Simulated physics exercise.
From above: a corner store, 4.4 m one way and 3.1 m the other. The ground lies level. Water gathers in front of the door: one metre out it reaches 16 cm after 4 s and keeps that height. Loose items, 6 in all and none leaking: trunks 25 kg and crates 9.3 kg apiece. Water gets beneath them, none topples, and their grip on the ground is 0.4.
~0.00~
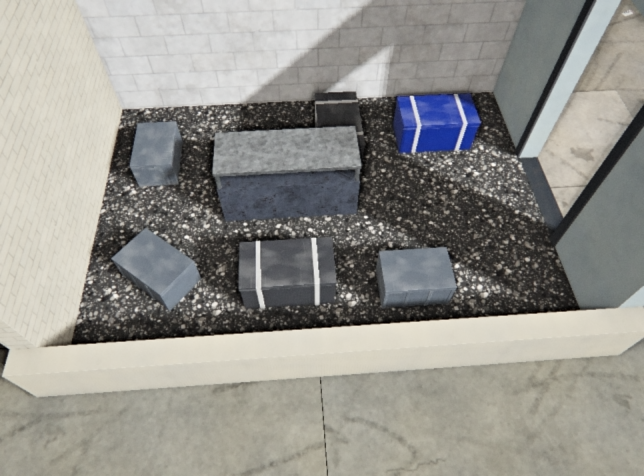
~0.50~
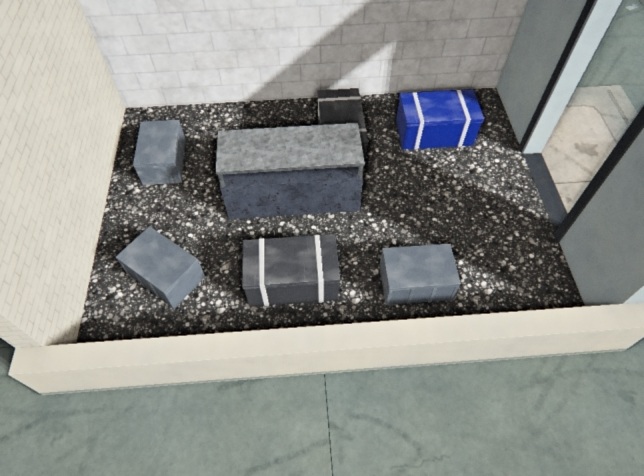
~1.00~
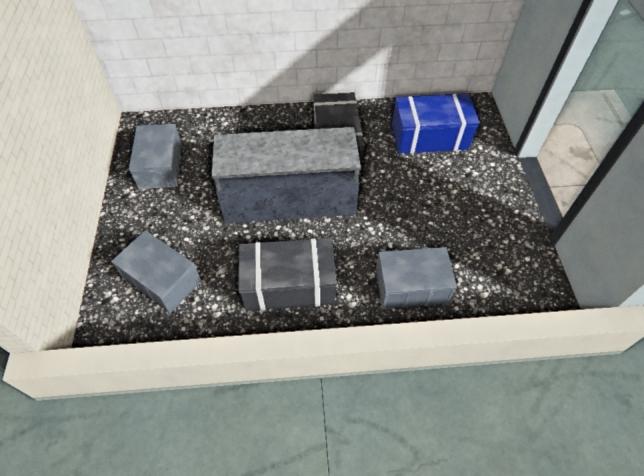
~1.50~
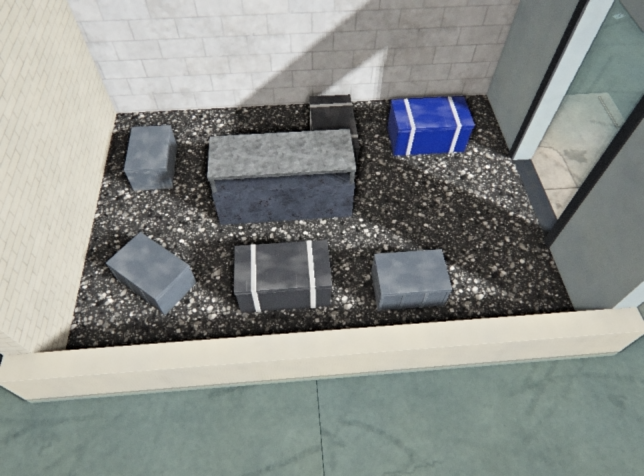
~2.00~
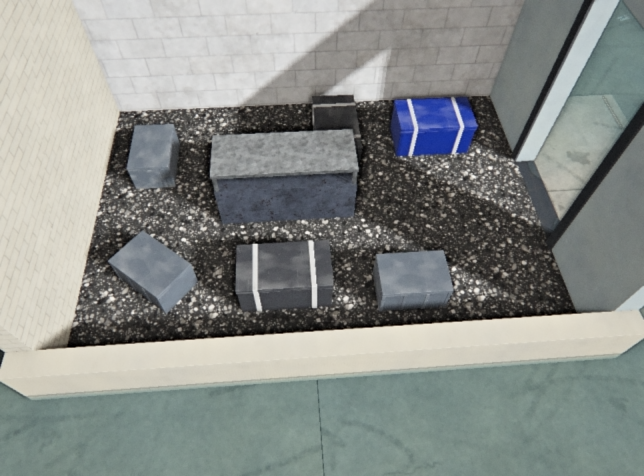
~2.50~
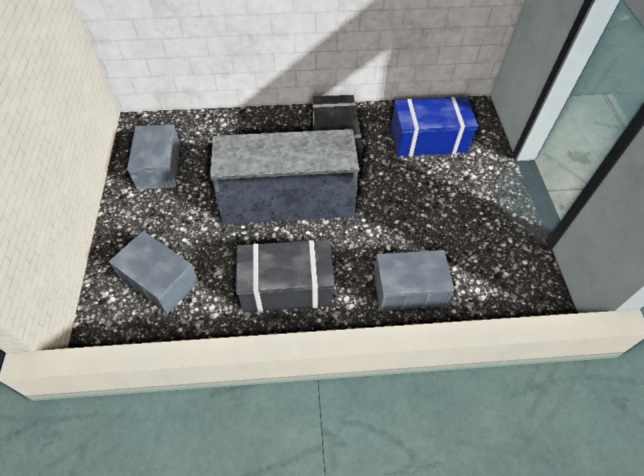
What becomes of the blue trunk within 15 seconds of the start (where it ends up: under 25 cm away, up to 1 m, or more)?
Blue trunk is nudged along.
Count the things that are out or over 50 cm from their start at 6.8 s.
By then 0.
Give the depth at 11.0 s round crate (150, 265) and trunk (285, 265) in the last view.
About 8 and 6 cm.
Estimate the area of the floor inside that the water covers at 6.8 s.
Roughly 8.5 m2.
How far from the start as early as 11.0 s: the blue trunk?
About 0 cm.
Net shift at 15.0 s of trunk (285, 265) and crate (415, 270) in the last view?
In turn: 140 cm, 80 cm.
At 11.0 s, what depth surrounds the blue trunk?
Roughly 6 cm.
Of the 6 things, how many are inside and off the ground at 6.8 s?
1 of them.
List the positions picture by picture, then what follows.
The first frame shows the blue trunk at (438, 110) rests on the ground; water covers 0.0 m2; 0 of 6 have shifted.
The second frame shows the blue trunk at (441, 106), on the bottom; 0.0 m2 under water; 0 of 6 have shifted.
The third frame shows the blue trunk at (437, 110) rests on the ground; water covers 0.0 m2; 0 of 6 have shifted.
The fourth frame shows the blue trunk at (432, 112) rests on the ground; water covers 0.0 m2; 0 of 6 have shifted.
The fifth frame shows the blue trunk at (435, 113) rests on the ground; 0.0 m2 under water; 0 of 6 have shifted.
The sixth frame shows the blue trunk at (435, 113) rests on the ground; 0.2 m2 under water; 0 of 6 have shifted.
After 3.5 s the blue trunk is near (435, 113), 0.0 m from its start, aground; 0 afloat.
After 6.8 s the blue trunk is near (435, 113), 0.0 m from its start, aground; 1 afloat.
After 11.0 s the blue trunk is near (435, 112), 0.0 m from its start, aground; 3 afloat.
After 15.0 s the blue trunk is near (397, 92), 0.5 m from its start, afloat; 6 afloat.
